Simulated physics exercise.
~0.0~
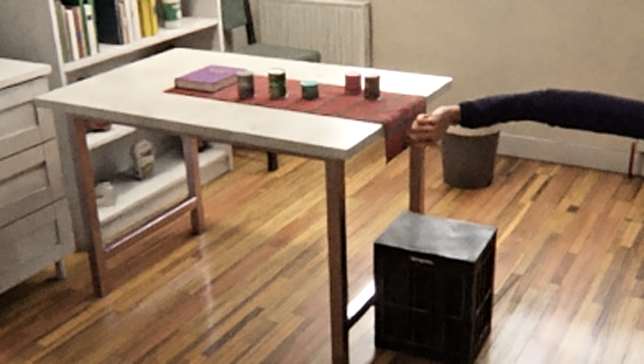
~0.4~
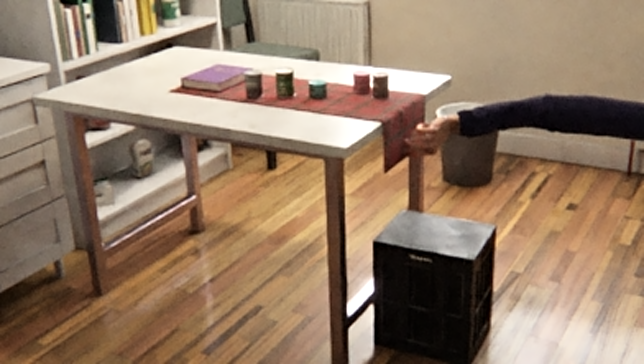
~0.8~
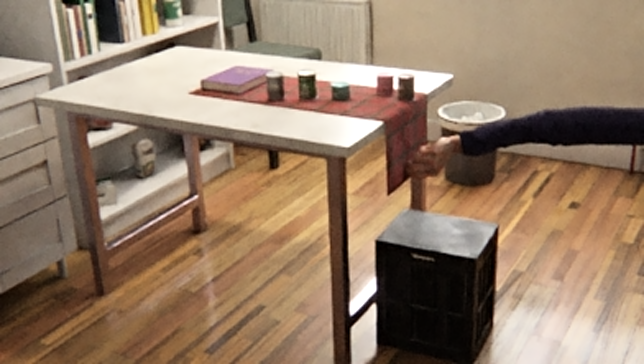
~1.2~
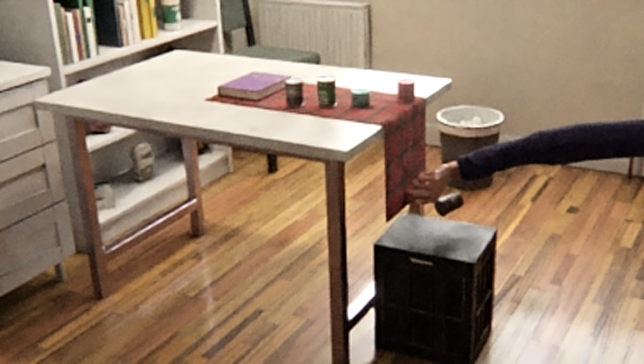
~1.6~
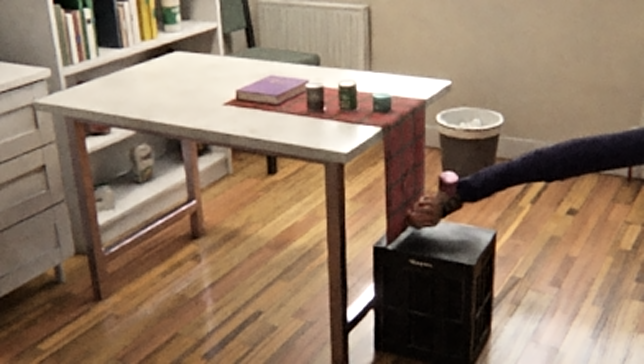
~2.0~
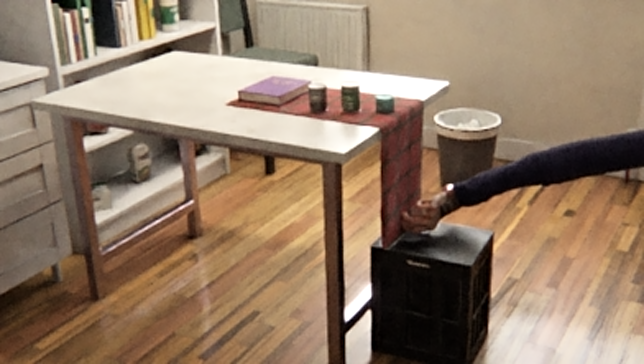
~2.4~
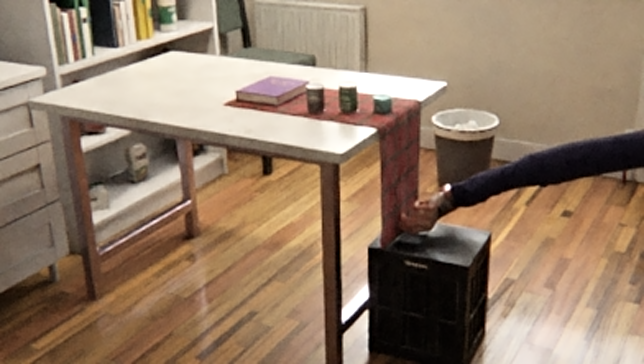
A red table runner, carrying a purple book and five small containers, slides to the right across a white table as a dark-sleeved hand pulls its hanging end. The containers and book ride along with the cloth toward the table's edge. As the end nears the black crate below, a brown can goes over the edge and drops beside the hand. A pink pot follows it down just as the hem reaches the crate's top. The hand then stays there, and the book, the green can and two other containers rest upright on the cloth.
